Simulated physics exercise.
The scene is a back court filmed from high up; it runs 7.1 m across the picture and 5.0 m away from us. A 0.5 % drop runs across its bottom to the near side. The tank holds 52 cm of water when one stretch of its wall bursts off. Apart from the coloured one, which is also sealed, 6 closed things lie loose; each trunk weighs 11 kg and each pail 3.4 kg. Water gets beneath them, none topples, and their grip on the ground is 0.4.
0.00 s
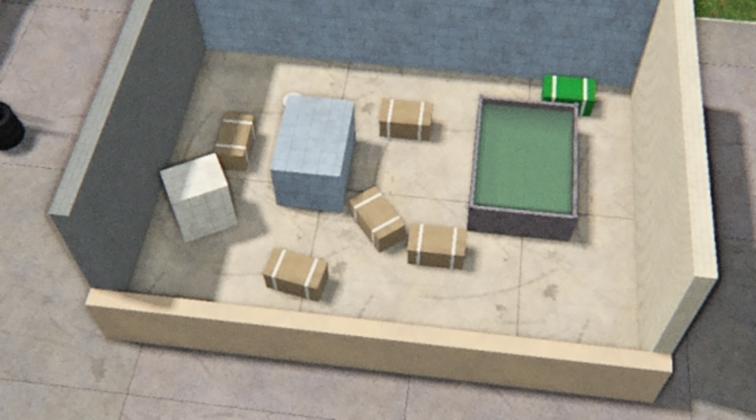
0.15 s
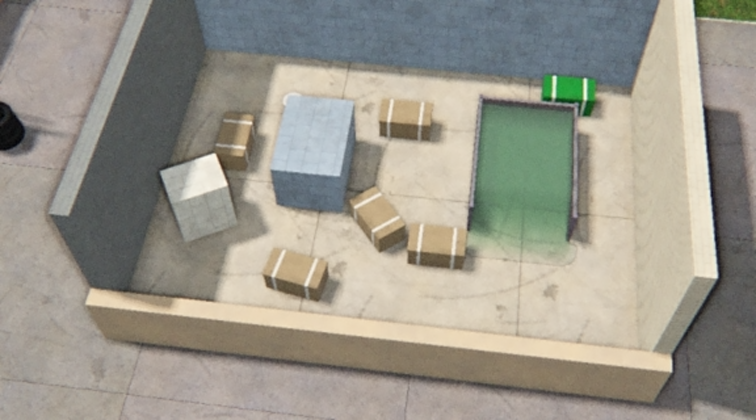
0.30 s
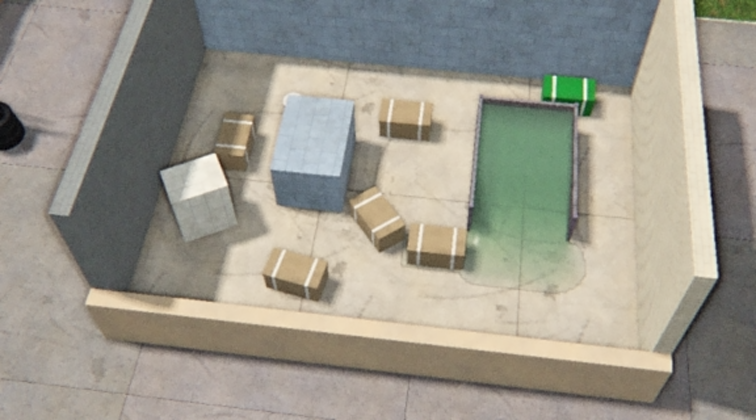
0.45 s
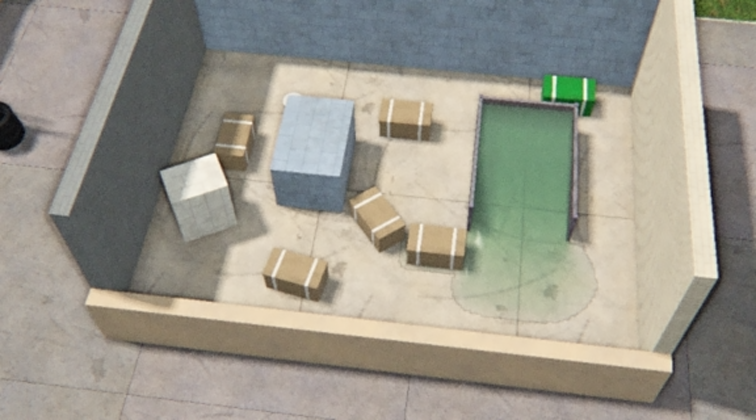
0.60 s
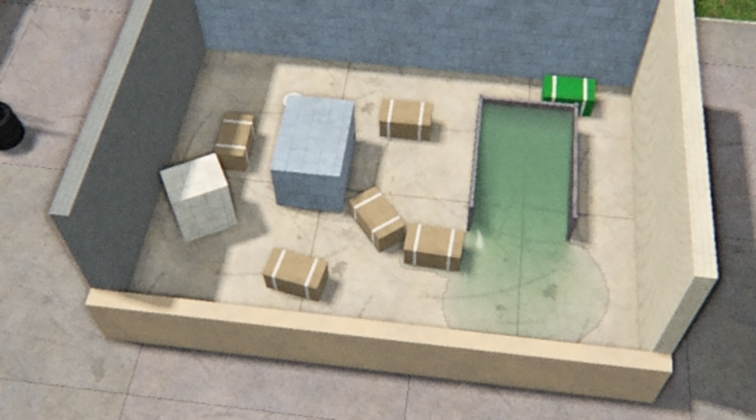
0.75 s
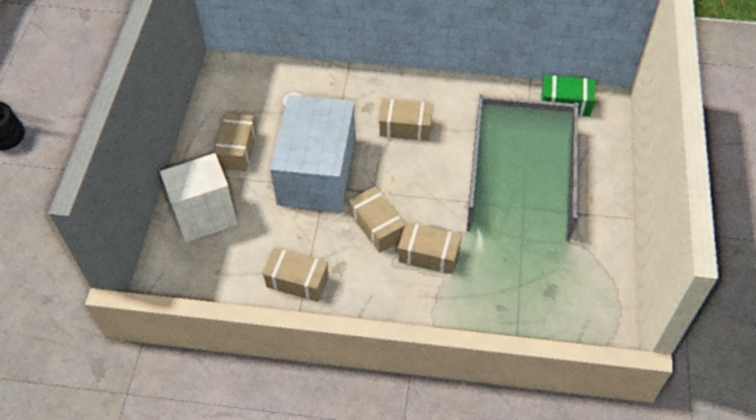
A walled back court with a pale concrete floor is seen from high above by a still camera. A dark-rimmed tank of green water stands on the right, a green trunk behind it, a blue-grey block left of centre, a whitish block at the left, and tan strapped boxes around them. The tank's near wall gives way, water spreads toward the low front wall, and the nearest box shifts slightly left.
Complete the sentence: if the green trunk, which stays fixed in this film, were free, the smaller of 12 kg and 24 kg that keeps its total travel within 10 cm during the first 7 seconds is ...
Neither of them.
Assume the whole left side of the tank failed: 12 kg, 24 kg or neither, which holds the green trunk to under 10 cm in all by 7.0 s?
Then I'd expect the light mass to do.
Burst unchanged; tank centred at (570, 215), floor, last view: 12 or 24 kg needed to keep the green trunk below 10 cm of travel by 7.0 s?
Lab note - in that case: Heavier mass required.
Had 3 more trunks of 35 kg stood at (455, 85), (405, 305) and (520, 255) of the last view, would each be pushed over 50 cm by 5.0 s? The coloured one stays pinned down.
In order: Not as far, then farther, then farther.
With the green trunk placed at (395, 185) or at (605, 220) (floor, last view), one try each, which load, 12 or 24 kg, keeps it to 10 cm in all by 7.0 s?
Well, the little one does for the first, nothing does it for the second.
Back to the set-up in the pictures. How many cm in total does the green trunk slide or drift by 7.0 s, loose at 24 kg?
Roughly 200 centimetres altogether.
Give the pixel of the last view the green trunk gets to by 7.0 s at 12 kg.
Pixel estimate: Near (443, 89).
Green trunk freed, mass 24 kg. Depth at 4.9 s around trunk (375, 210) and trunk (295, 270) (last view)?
Depth approx. 2 cm / 6 cm.
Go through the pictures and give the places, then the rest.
The first frame shows the green trunk at (570, 88) rests on the ground; water covers 2.8 m2; 0 of 7 have shifted.
The second frame shows the green trunk at (570, 88), on the bottom; 3.5 m2 under water; 0 of 7 have shifted.
The third frame shows the green trunk at (570, 88), on the bottom; 4.3 m2 under water; 0 of 7 have shifted.
The fourth frame shows the green trunk at (570, 88) rests on the ground; 5.2 m2 under water; 0 of 7 have shifted.
The fifth frame shows the green trunk at (570, 88) rests on the ground; water covers 6.4 m2; 0 of 7 have shifted.
The sixth frame shows the green trunk at (570, 88), on the bottom; water covers 7.3 m2; 1 of 7 have shifted.
After 1.4 s the green trunk would be 0 cm from its start with 12 kg and 0 cm from its start with 24 kg; 0 cm of water round it then.
After 3.1 s the green trunk would be 0 cm from its start with 12 kg and 0 cm from its start with 24 kg; 0 cm of water round it then.
After 4.9 s the green trunk would be 36 cm from its start with 12 kg and 41 cm from its start with 24 kg; 6 cm of water round it then.
After 7.0 s the green trunk would be 199 cm from its start with 12 kg and 162 cm from its start with 24 kg; 5 cm of water round it then.
